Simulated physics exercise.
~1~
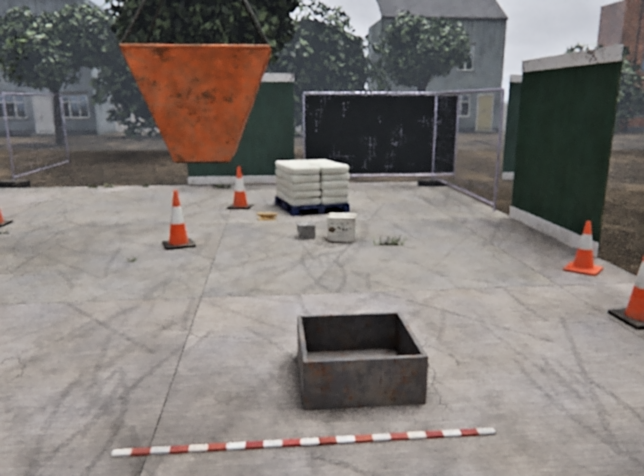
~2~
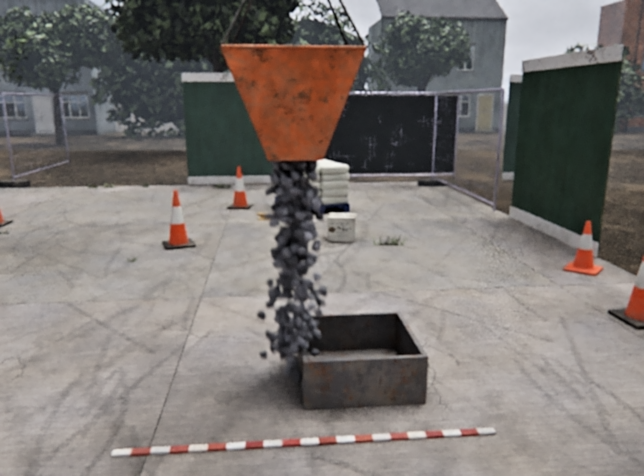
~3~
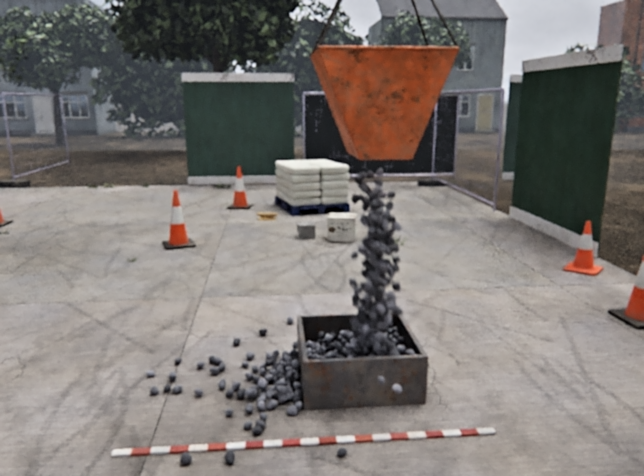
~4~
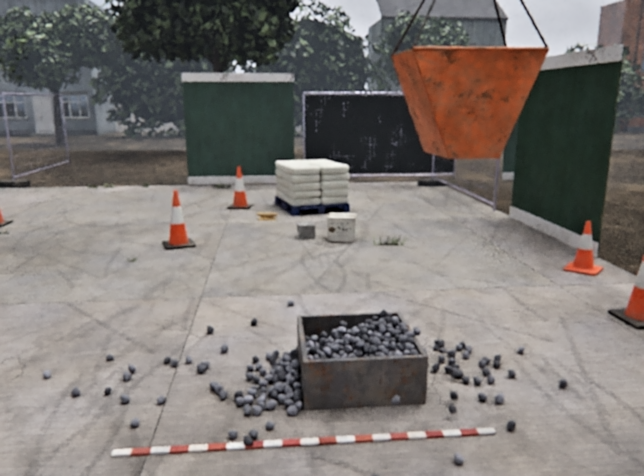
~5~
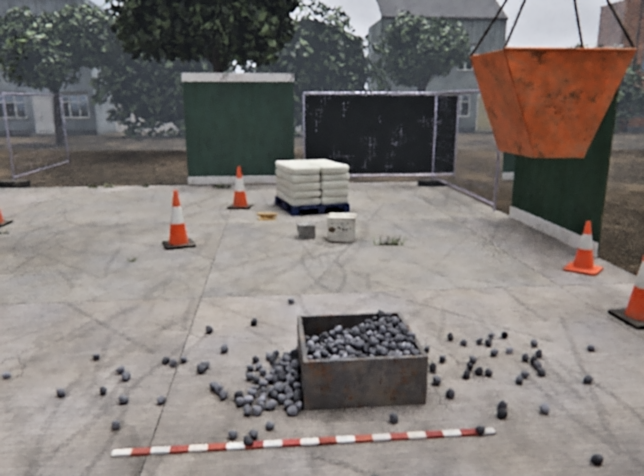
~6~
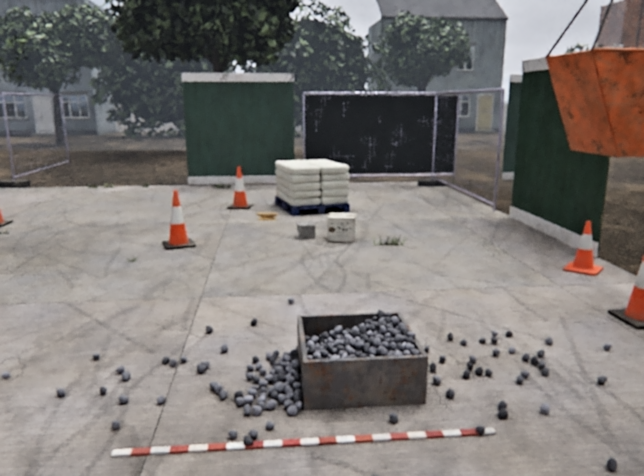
An orange skip hangs from cables at the upper left of a concrete yard, seen from a fixed, slightly raised view, with an open dark metal bin and a red-and-white striped staff in the foreground. Orange cones, green panels, a pallet of white sacks, trees and houses stand behind. The skip moves right and dark grey stones pour from its bottom, landing first at the bin's left side, then inside it. Emptied, the skip carries on rightwards as stones scatter on both sides. It ends partly out of view at the right, with most stones heaped in the bin, a smaller pile against its left side and strays lying around.
